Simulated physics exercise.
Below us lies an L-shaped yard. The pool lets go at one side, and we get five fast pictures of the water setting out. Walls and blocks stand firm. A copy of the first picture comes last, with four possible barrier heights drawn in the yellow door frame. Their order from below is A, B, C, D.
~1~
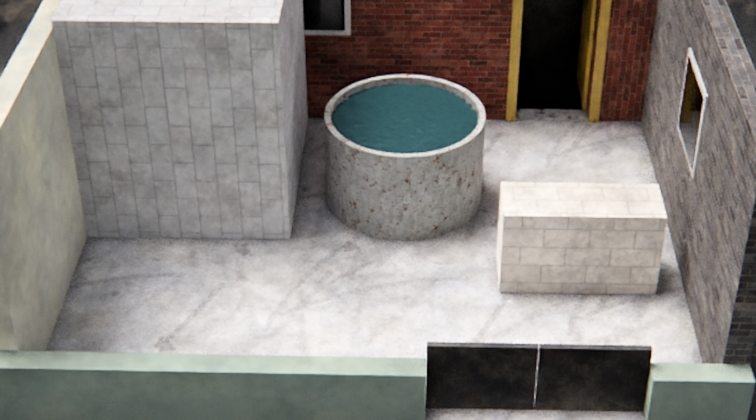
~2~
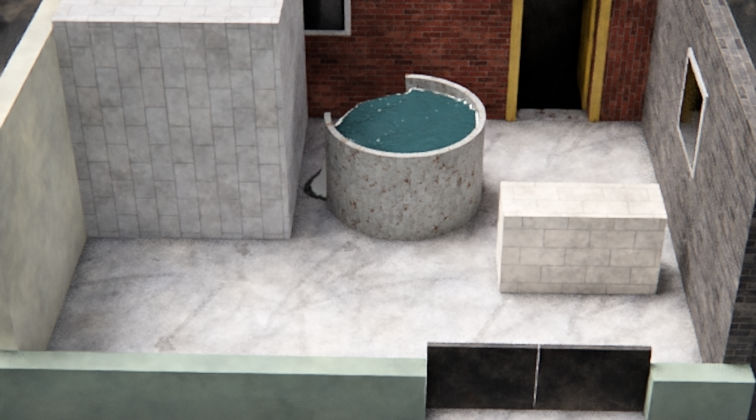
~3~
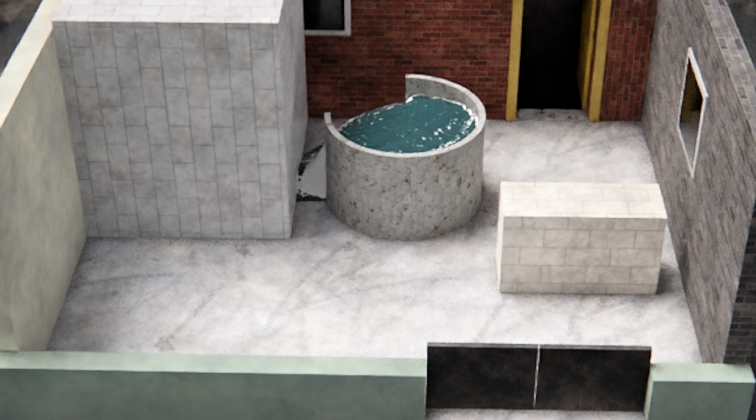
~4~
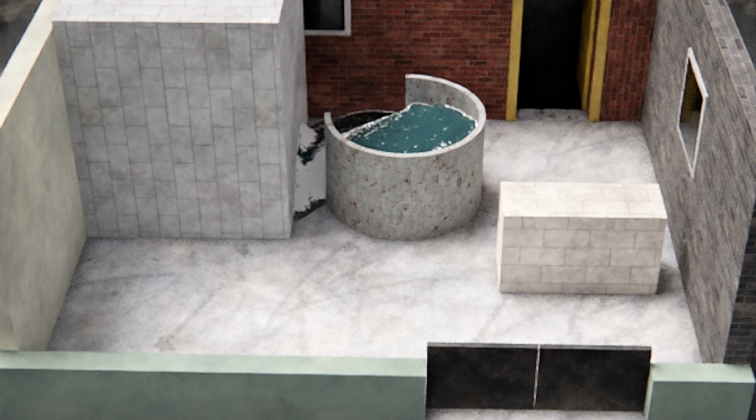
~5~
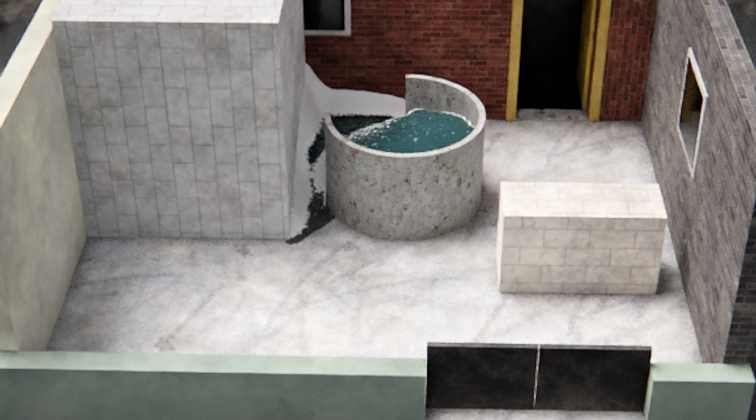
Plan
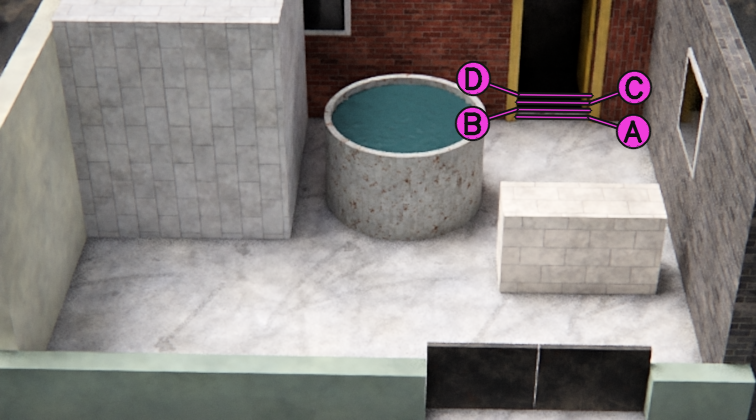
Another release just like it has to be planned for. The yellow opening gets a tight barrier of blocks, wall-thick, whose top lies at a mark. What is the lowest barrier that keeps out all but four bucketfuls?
B.
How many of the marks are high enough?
Three of the four.
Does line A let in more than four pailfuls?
Yes.
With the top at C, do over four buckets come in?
No, that is safe.
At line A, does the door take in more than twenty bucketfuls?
No, less.
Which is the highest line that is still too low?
A it is.
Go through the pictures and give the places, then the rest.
In the first picture, water in the pool at rest, its middle at (405, 120); foot of the yellow doorway at (552, 120); shut gate at (538, 356).
In the second picture, front seen at (319, 193), 2 % of the ground wet.
In the third picture, front seen at (313, 190), 4 % of the ground wet.
In the fourth picture, front seen at (307, 204), 7 % of the ground wet.
In the fifth picture, front seen at (291, 236), 9 % of the ground wet.
On the marked copy, A at (552, 117); B at (553, 110); C at (553, 102); D at (554, 95); from the bottom up A, B, C, D.
If A is chosen, about 8 bucketfuls get in.
If B is chosen, a splash gets over, under a bucket.
If C is chosen, nothing gets over.
If D is chosen, nothing gets over.
